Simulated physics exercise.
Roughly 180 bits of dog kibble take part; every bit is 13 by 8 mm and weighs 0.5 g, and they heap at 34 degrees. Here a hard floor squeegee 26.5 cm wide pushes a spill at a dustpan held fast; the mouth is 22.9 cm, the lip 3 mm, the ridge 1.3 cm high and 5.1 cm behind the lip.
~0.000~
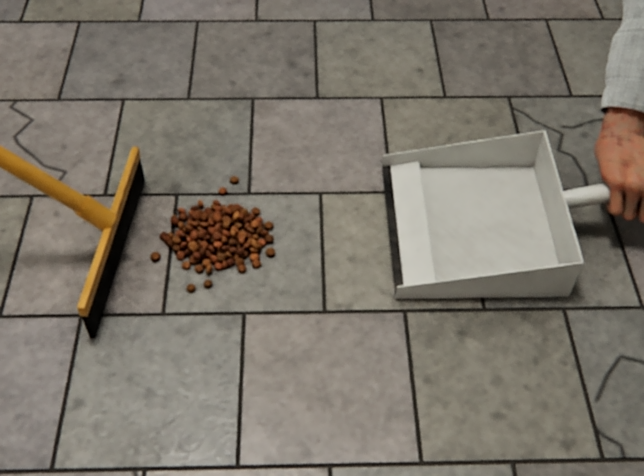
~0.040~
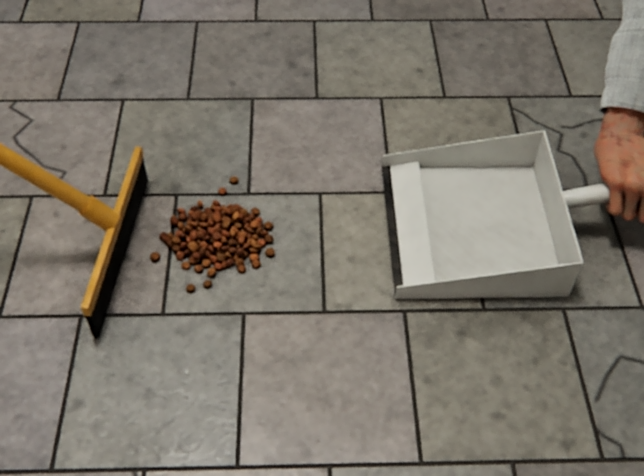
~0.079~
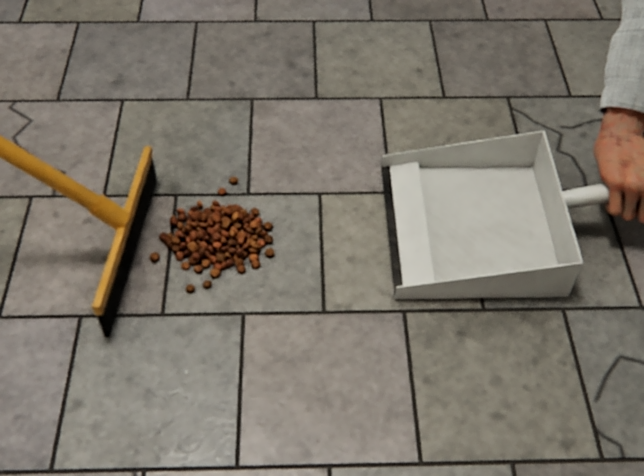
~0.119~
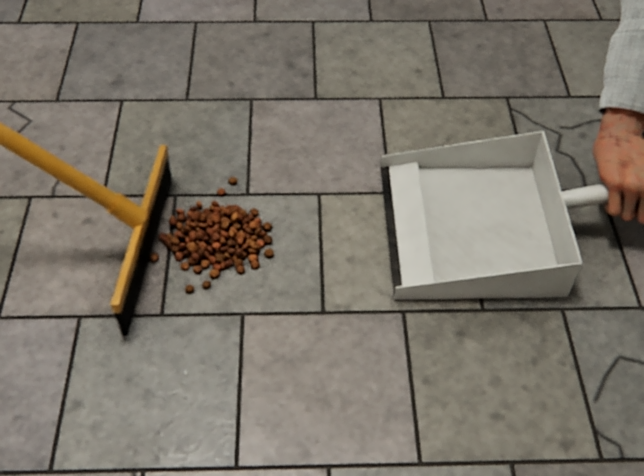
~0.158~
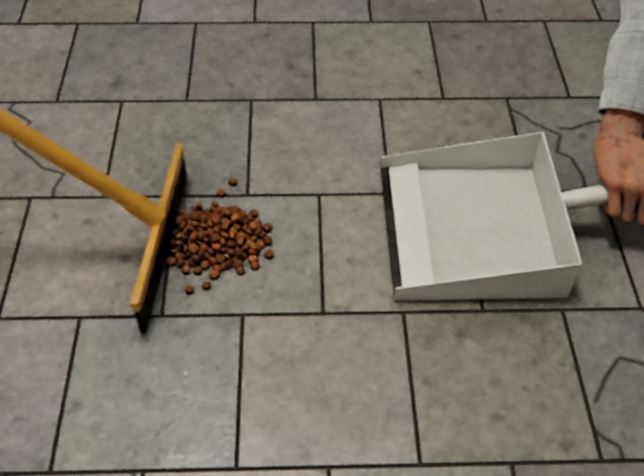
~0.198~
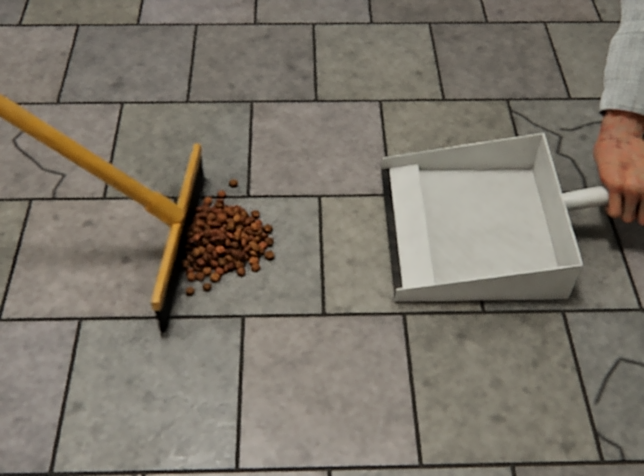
A yellow squeegee slides right into brown kibble, bunching it while a hand holds the dustpan.
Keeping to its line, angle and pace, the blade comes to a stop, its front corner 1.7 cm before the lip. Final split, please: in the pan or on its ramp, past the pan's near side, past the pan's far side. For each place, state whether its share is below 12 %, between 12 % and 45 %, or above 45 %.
In the pan or on its ramp: Between 12 % and 45 %; past the pan's near side: Below 12 %; past the pan's far side: Below 12 %.
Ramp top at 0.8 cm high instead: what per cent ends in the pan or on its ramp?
In that case roughly 40 percent.
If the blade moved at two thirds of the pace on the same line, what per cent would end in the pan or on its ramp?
Near 30 %.
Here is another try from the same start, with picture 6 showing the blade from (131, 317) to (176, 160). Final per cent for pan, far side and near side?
You'd see pan at 35, far at 0 and near at 10.
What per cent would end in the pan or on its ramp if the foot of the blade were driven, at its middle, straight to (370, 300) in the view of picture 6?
Close to 40 in a hundred.
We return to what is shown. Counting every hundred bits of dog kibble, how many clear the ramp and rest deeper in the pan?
Roughly 5 in a hundred.
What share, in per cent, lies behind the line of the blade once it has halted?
Some 0 percent of it.
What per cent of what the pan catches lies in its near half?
Roughly 40 percent.
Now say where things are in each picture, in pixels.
Blade from (84, 311) to (136, 155), moved 0.0 cm, 0 of the pieces shifted so far; middle of the pieces at (219, 232); pan at (484, 228), in the first picture.
Blade from (87, 311) to (139, 155), moved 0.5 cm, 1 of the pieces shifted so far; middle of the pieces at (218, 232), in the second picture.
Blade from (99, 310) to (149, 154), moved 1.8 cm, 1 of the pieces shifted so far; middle of the pieces at (218, 232), in the third picture.
Blade from (117, 308) to (164, 153), moved 4.0 cm, 1 of the pieces shifted so far; middle of the pieces at (217, 233), in the fourth picture.
Blade from (136, 307) to (181, 152), moved 6.2 cm, 22 of the pieces shifted so far; middle of the pieces at (218, 233), in the fifth picture.
Blade from (157, 305) to (198, 152), moved 8.5 cm, 121 of the pieces shifted so far; middle of the pieces at (224, 235); pan at (483, 230). The blade's pace is about 0.57 m/s, heading 7 degrees away from the viewer's side, in the sixth picture.
Then, at 0.41 s, middle of the blade 15 cm from the lip; 0 % over the lip, far side 0 %, near side 0 %.
Then, at 0.55 s, middle of the blade 7 cm from the lip; 0 % over the lip, far side 0 %, near side 5 %.
Then, at 0.82 s, middle of the blade 3 cm from the lip; 35 % over the lip, far side 0 %, near side 5 %.
By 1.3 s all is still; pan 35 %, near side 5 %, far side 0 %, in front of the lip or behind the blade 60 %.
